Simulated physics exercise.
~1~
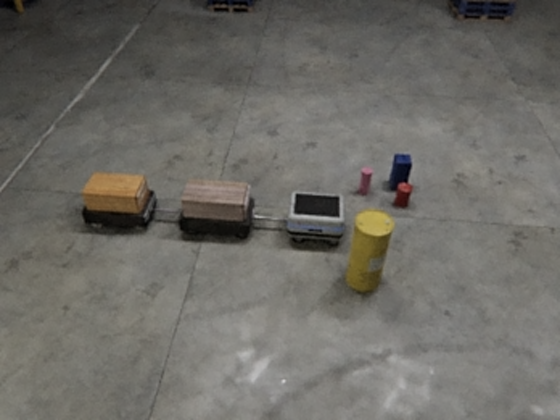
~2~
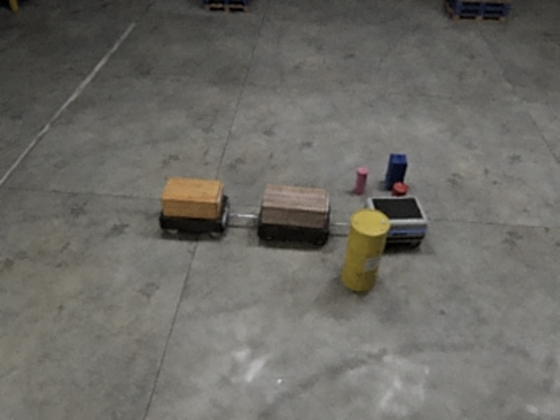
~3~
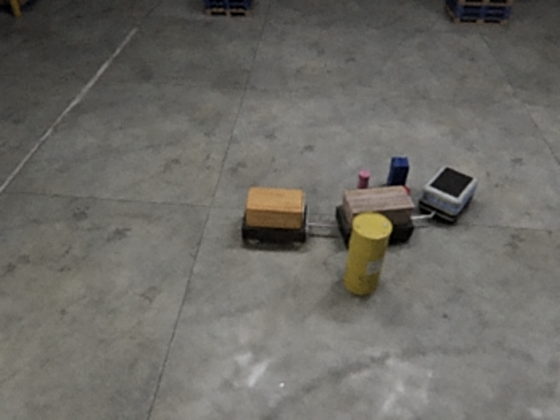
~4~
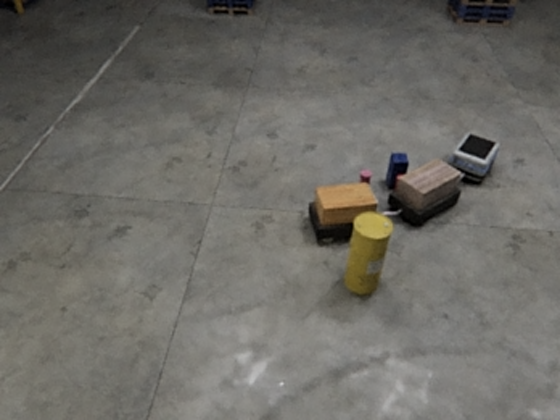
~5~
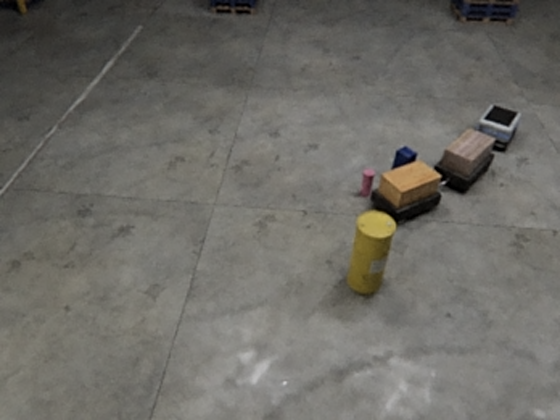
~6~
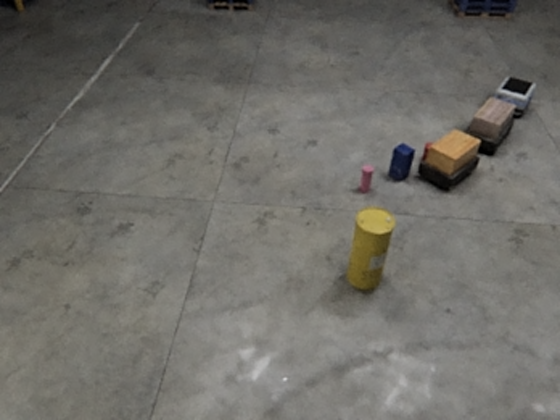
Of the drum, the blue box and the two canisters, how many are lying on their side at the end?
None of them are lying down. The yellow drum, the blue box and both canisters are all still upright, though the red canister and the blue box have shifted.
